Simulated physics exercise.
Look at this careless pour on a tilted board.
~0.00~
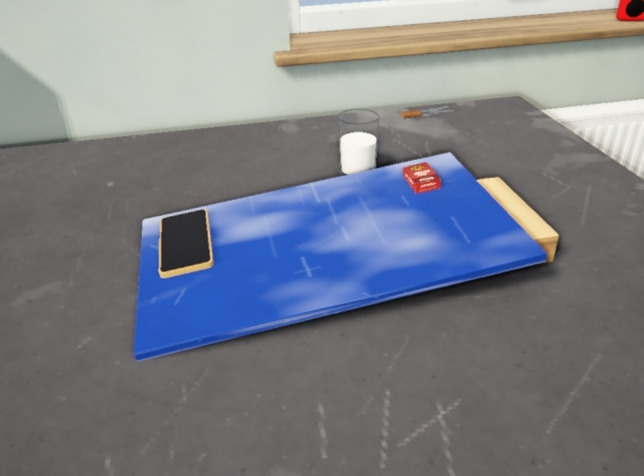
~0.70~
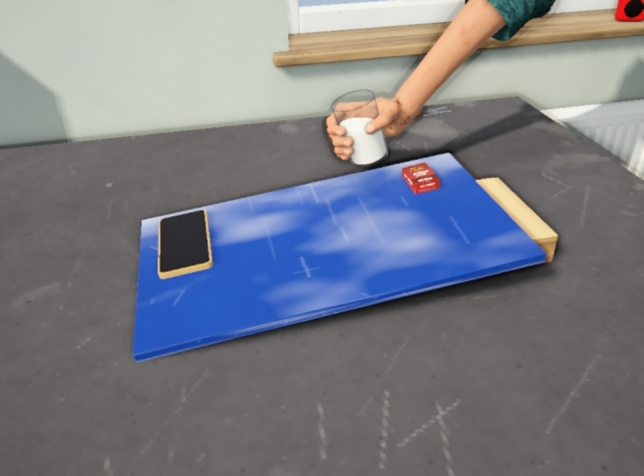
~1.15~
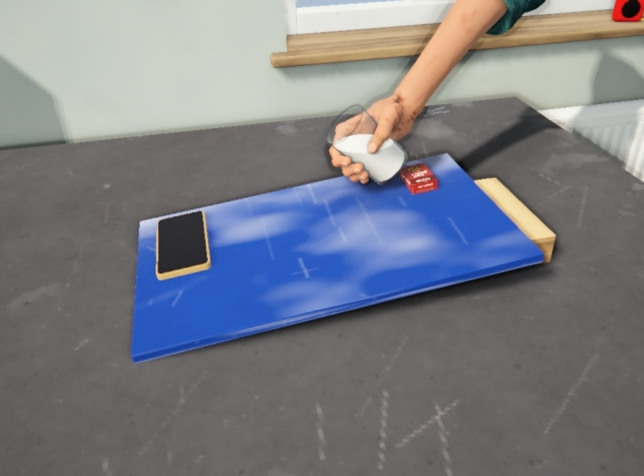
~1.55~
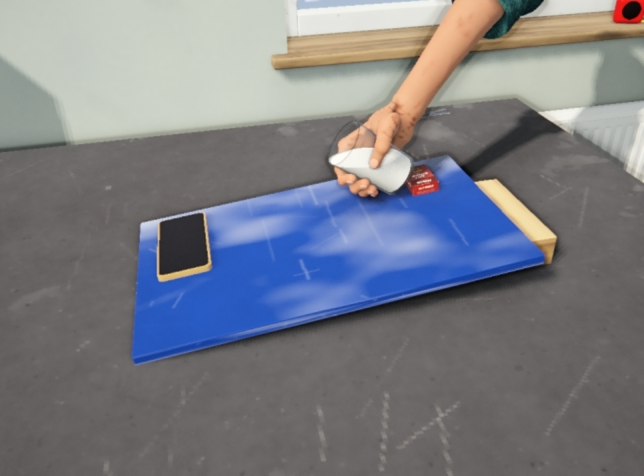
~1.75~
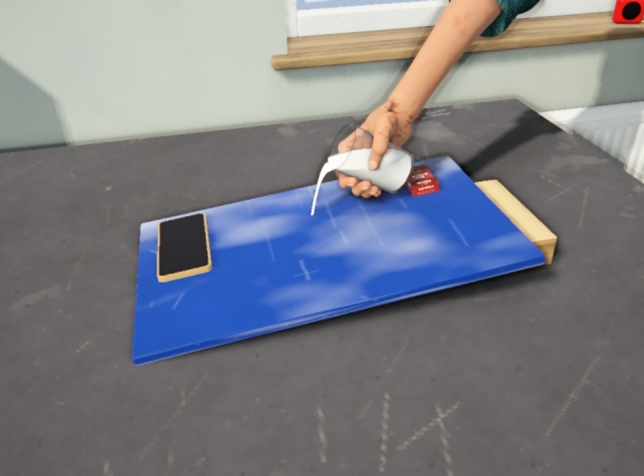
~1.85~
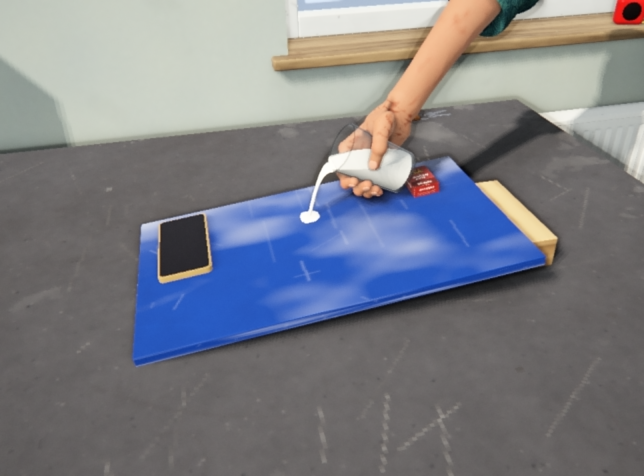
A hand reaches in, grips the white tumbler behind a tilted blue board and tips it to the left, and a thin white stream pours onto the board, forming a small puddle between a phone and a little red carton.
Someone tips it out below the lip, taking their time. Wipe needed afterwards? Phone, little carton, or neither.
On the left the phone: Yes; on the right the little carton: No.
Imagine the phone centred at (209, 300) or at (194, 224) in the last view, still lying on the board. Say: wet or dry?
At the first spot it remains clean, at the second spot it gets dampened.
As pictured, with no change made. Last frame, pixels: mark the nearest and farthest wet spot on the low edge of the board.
Wet edge: Approx. (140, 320) to (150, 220).
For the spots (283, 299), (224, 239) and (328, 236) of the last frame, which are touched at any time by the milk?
Point one is never touched, point two is caught by it, point three is never touched.
After 2.6 s, it runs down to the left; the phone is wet; the little carton is dry.
After 4.7 s, it runs down to the left and off the end; the phone is wet; the little carton is dry.
After 8.8 s, it runs down to the left and off the end; the phone is wet; the little carton is dry.
